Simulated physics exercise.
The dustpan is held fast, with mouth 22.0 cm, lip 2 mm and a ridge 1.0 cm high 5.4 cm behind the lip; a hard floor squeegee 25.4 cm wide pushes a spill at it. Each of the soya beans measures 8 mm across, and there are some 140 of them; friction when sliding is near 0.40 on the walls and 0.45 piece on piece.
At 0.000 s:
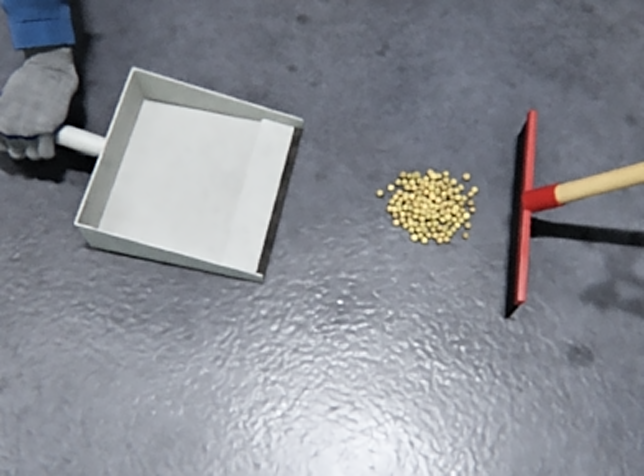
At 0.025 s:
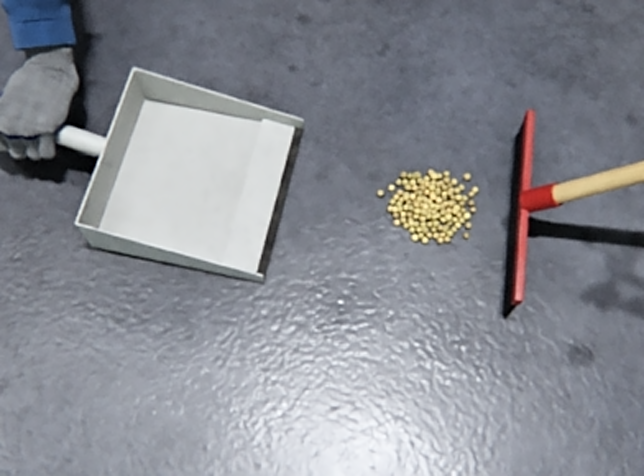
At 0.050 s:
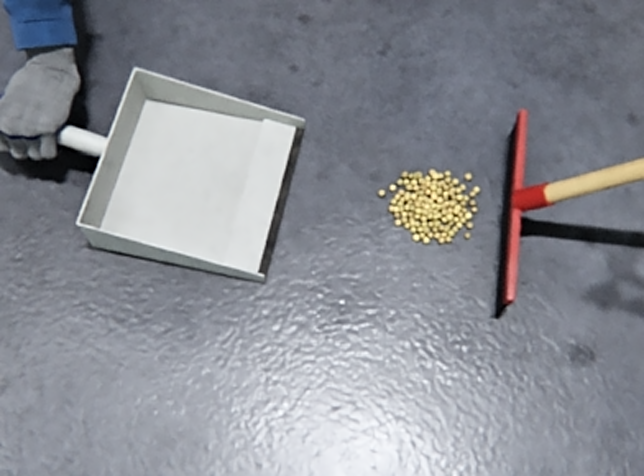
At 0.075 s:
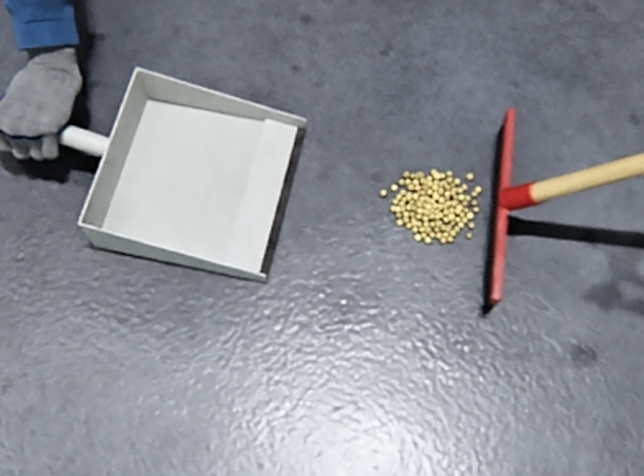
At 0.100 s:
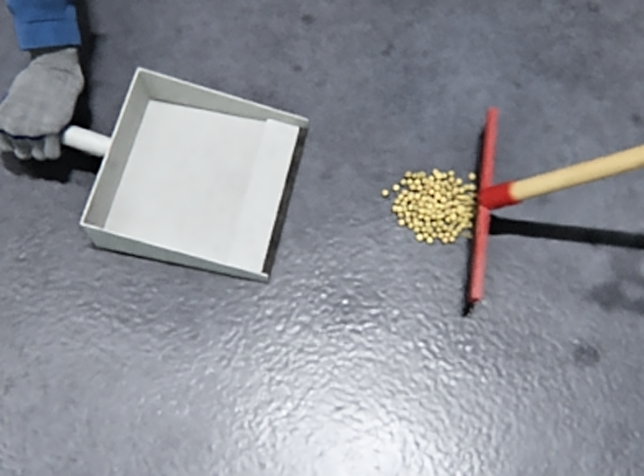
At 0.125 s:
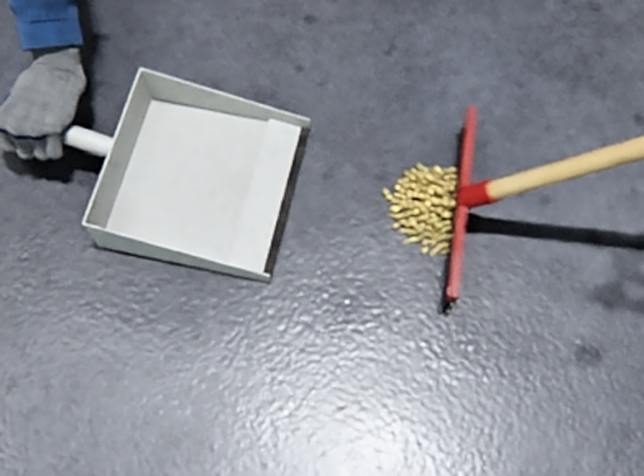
The clip opens on a gloved hand holding a pale dustpan at left, a loose pile of small yellowish beans, and a red squeegee at right on a grey floor. The squeegee slides left across the gap, meets the beans' right edge, then pushes the bunched pile slightly left while the dustpan stays almost still.
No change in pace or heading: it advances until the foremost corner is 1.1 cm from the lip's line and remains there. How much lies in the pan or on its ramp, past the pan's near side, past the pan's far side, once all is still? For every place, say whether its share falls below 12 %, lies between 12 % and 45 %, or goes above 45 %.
Outcome: In the pan or on its ramp: A large amount; past the pan's near side: A small amount; past the pan's far side: A small amount.
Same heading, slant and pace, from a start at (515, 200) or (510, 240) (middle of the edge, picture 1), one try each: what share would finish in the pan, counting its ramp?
First try about 50 per cent, second about 50 per cent.
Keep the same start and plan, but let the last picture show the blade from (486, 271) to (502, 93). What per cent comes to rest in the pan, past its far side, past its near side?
Per cent by place - pan 15, far side 30, near side 5.
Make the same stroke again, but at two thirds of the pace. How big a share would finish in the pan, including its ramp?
Share: Close to 50 %.
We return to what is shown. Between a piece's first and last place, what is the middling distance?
It comes to some 24 cm.
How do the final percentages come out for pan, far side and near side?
In per cent: Pan 50; near side 5; far side 5.
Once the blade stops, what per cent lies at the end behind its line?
I'd say close to 0 per cent.
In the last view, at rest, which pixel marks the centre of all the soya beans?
Resting centre estimate: Around (282, 204).
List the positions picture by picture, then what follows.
The first frame shows blade from (519, 301) to (531, 118), moved 0.0 cm, 0 of the pieces shifted so far; middle of the pieces at (432, 206); pan at (186, 183).
The second frame shows blade from (517, 300) to (529, 118), moved 0.4 cm, 0 of the pieces shifted so far; middle of the pieces at (432, 206).
The third frame shows blade from (509, 300) to (522, 117), moved 1.4 cm, 0 of the pieces shifted so far; middle of the pieces at (434, 206).
The fourth frame shows blade from (495, 299) to (509, 116), moved 3.2 cm, 0 of the pieces shifted so far; middle of the pieces at (435, 206).
The fifth frame shows blade from (475, 298) to (491, 115), moved 5.7 cm, 6 of the pieces shifted so far; middle of the pieces at (437, 206).
The sixth frame shows blade from (452, 297) to (471, 114), moved 8.6 cm, 139 of the pieces shifted so far; middle of the pieces at (425, 202); pan at (193, 183). The blade's pace is about 1.14 m/s, heading 9 degrees towards the viewer's side.
After 0.22 s, middle of the blade 10 cm from the lip; 0 % over the lip, far side 5 %, near side 0 %.
After 0.29 s, middle of the blade 3 cm from the lip; 10 % over the lip, far side 5 %, near side 5 %.
After 0.49 s, middle of the blade 2 cm from the lip; 70 % over the lip, far side 5 %, near side 5 %.
By 1.8 s all is still; pan 50 %, near side 5 %, far side 5 %, in front of the lip or behind the blade 35 %.
